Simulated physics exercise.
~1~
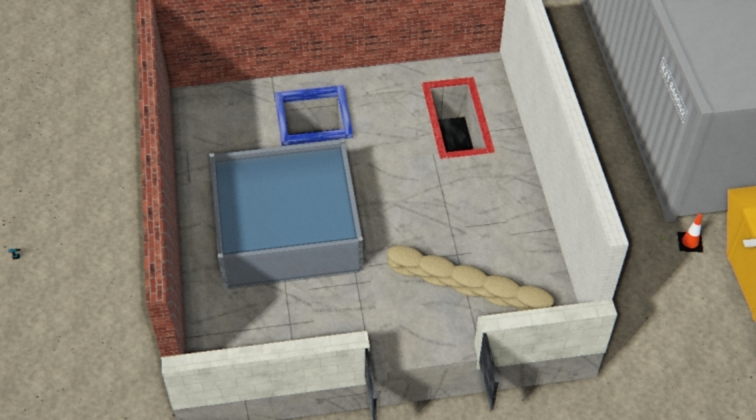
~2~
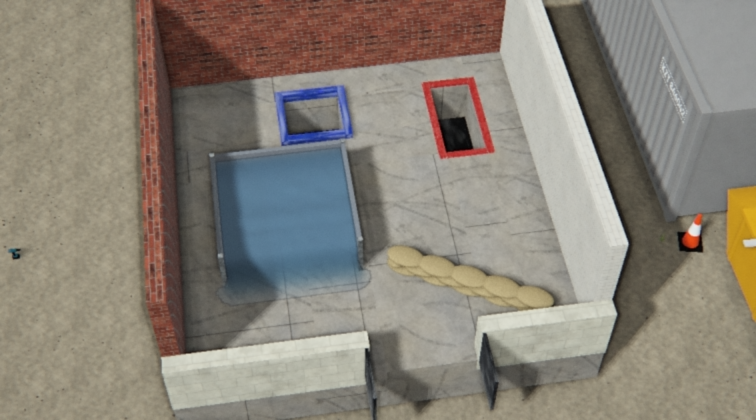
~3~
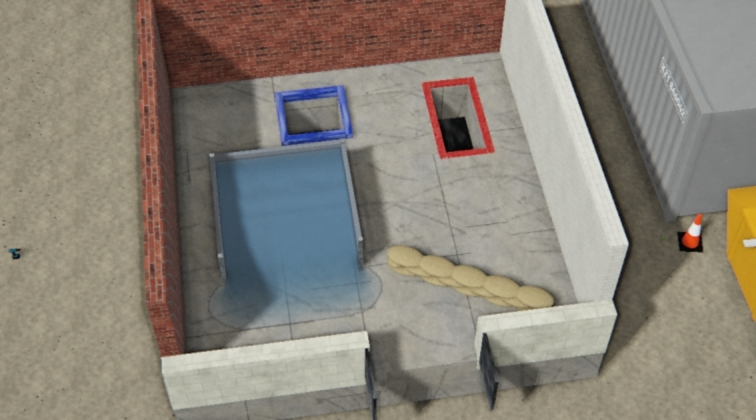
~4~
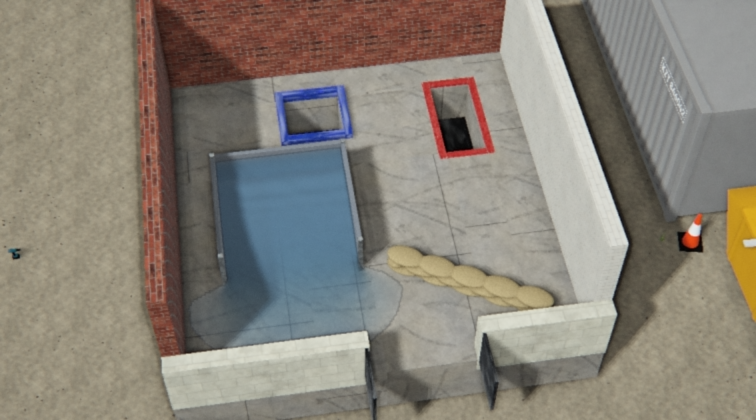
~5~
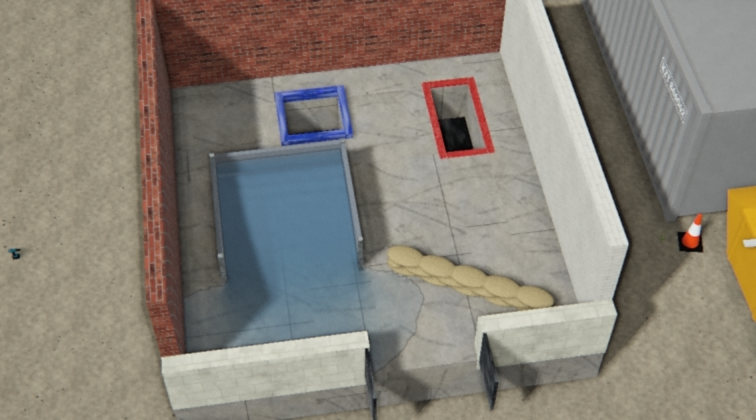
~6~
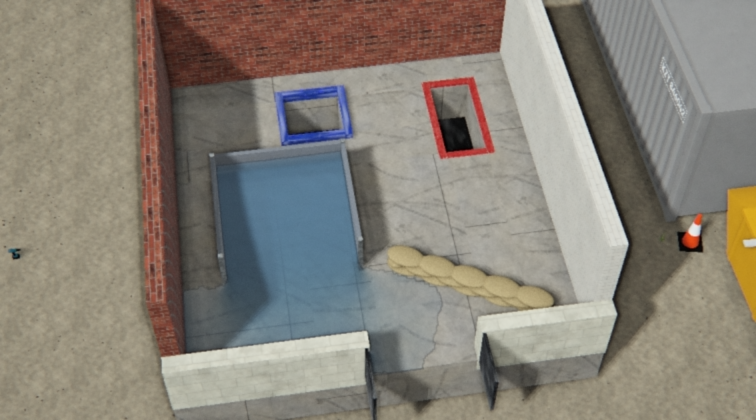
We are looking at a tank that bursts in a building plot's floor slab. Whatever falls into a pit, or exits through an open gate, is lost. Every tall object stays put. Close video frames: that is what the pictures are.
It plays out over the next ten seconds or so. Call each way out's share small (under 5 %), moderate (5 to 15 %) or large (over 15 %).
The gate's share is large. The red pit's share is moderate. The blue pit's share is small.
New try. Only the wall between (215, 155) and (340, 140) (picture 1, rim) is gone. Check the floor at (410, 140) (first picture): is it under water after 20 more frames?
At that place: Wet.
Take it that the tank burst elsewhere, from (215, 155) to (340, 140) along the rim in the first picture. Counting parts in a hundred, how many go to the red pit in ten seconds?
Near 20 per cent for red.
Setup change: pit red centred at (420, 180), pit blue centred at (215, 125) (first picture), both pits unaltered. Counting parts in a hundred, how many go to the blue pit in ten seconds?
Roughly 6 per cent ends up in the blue pit.
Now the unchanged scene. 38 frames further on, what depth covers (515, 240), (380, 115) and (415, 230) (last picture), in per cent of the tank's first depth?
2, 0 and 2 in a hundred, in turn.
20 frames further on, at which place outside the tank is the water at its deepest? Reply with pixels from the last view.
Look near (172, 88).
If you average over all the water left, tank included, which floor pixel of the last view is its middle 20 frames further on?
Close to (299, 272), I reckon.
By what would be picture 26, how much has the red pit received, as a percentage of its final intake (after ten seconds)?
It works out at roughly 0 percent of the ten-second total.
A moment on, water covers 20 % of the floor; the gate 3 %, the red pit 0 %, the blue pit 0 %.
Next, water covers 30 % of the floor; the gate 9 %, the red pit 0 %, the blue pit 0 %.
Then, water covers 45 % of the floor; the gate 15 %, the red pit 0 %, the blue pit 0 %.
Later, water covers 80 % of the floor; the gate 25 %, the red pit 1 %, the blue pit 0 %.
In the end, water covers 85 % of the floor; the gate 35 %, the red pit 7 %, the blue pit 0 %.
